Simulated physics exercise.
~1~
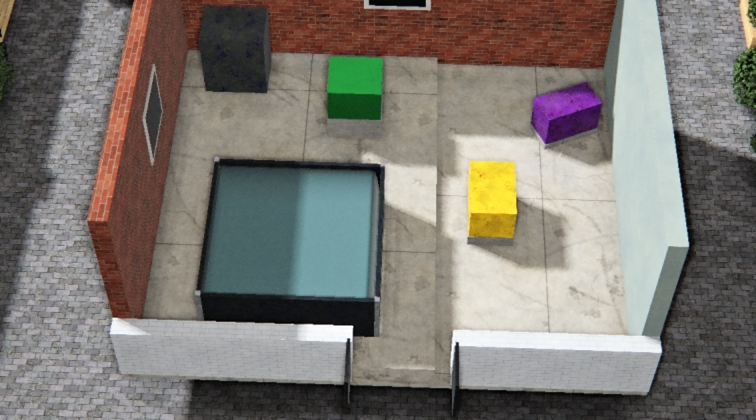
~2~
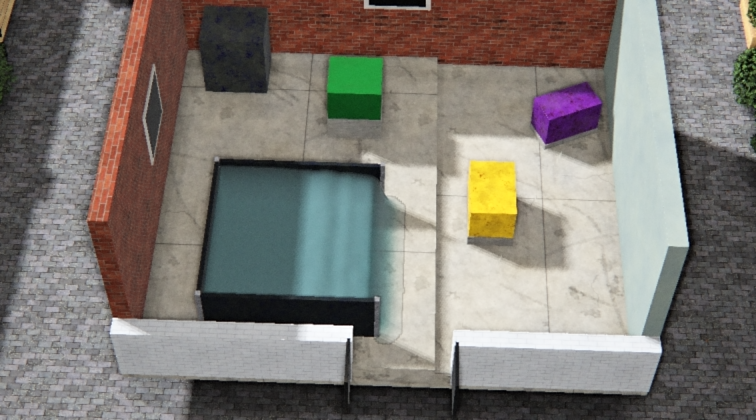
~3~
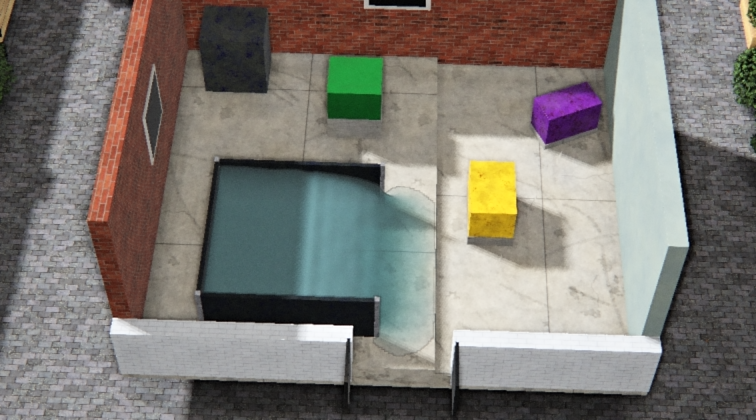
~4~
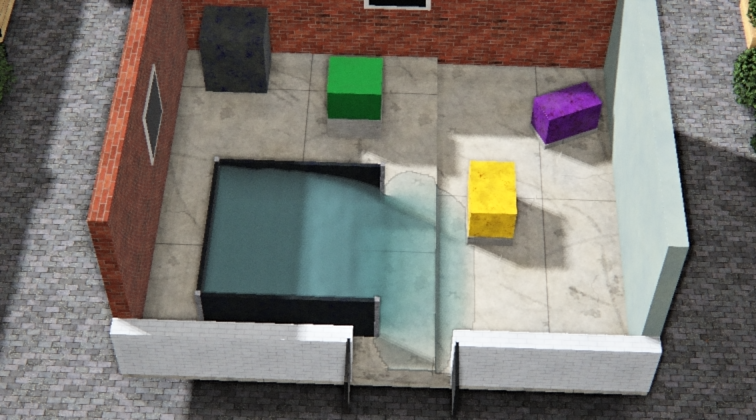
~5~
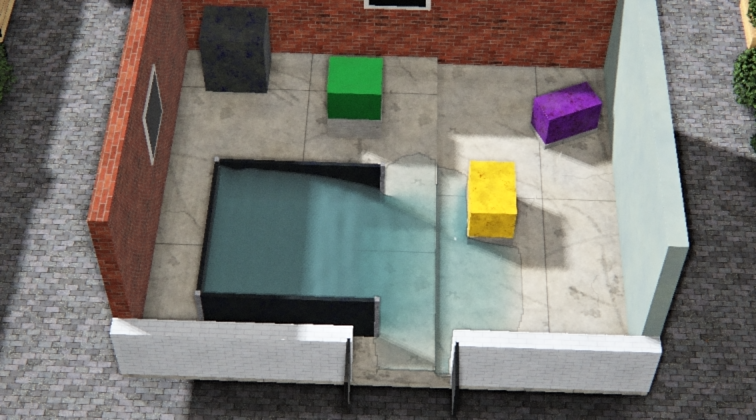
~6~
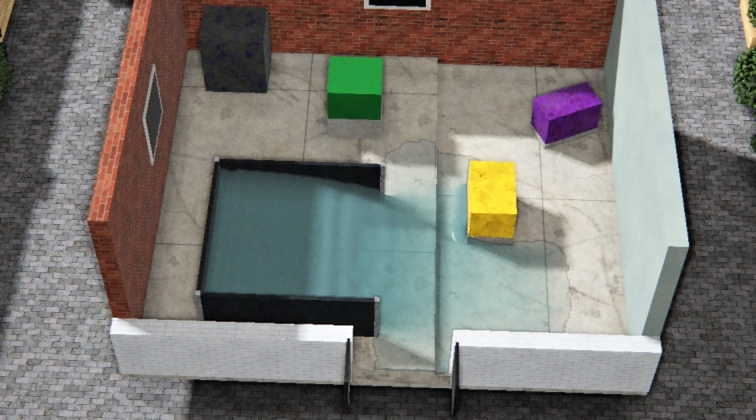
In a walled yard with green, yellow, purple and dark grey crates, a tank's right side opened and water poured out, spreading rightward across the paving and around the yellow crate while the crates stayed still.
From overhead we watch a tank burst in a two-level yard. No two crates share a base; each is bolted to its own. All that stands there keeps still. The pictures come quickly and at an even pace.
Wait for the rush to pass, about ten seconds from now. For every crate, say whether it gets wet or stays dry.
Result: The yellow crate ends up wet; the green crate ends up dry; the purple crate ends up wet.
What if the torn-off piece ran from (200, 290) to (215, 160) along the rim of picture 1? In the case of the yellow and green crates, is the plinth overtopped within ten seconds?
As it turns out, the yellow crate is left untouched, and the green crate is left untouched.
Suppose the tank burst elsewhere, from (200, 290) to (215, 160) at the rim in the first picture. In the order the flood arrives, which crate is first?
The green crate, by my reading.
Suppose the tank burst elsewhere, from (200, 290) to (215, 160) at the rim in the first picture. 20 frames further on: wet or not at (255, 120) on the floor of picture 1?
Submerged.
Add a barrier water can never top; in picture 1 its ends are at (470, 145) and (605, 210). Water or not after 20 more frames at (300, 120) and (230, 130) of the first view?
In order, I'd call them bare and bare.
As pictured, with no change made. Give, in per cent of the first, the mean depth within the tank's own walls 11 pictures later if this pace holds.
32 % or so.
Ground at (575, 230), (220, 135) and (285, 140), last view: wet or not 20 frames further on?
Going through them in order, I'd call them drenched, clear and clear.
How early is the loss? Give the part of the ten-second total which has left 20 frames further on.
I'd estimate close to 35 per cent.
A moment on, water covers 35 % of the floor; the yellow crate water round its plinth, the green crate water round its plinth, the purple crate water round its plinth.
Next, water covers 50 % of the floor; the yellow crate water round its plinth, the green crate water round its plinth, the purple crate water round its plinth.
Then, water covers 55 % of the floor; the yellow crate water round its plinth, the green crate water round its plinth, the purple crate water round its plinth.
Later, water covers 75 % of the floor; the yellow crate water round its plinth, the green crate water round its plinth, the purple crate water round its plinth.
In the end, water covers 95 % of the floor; the yellow crate was topped, the green crate stayed above the water, the purple crate was topped.
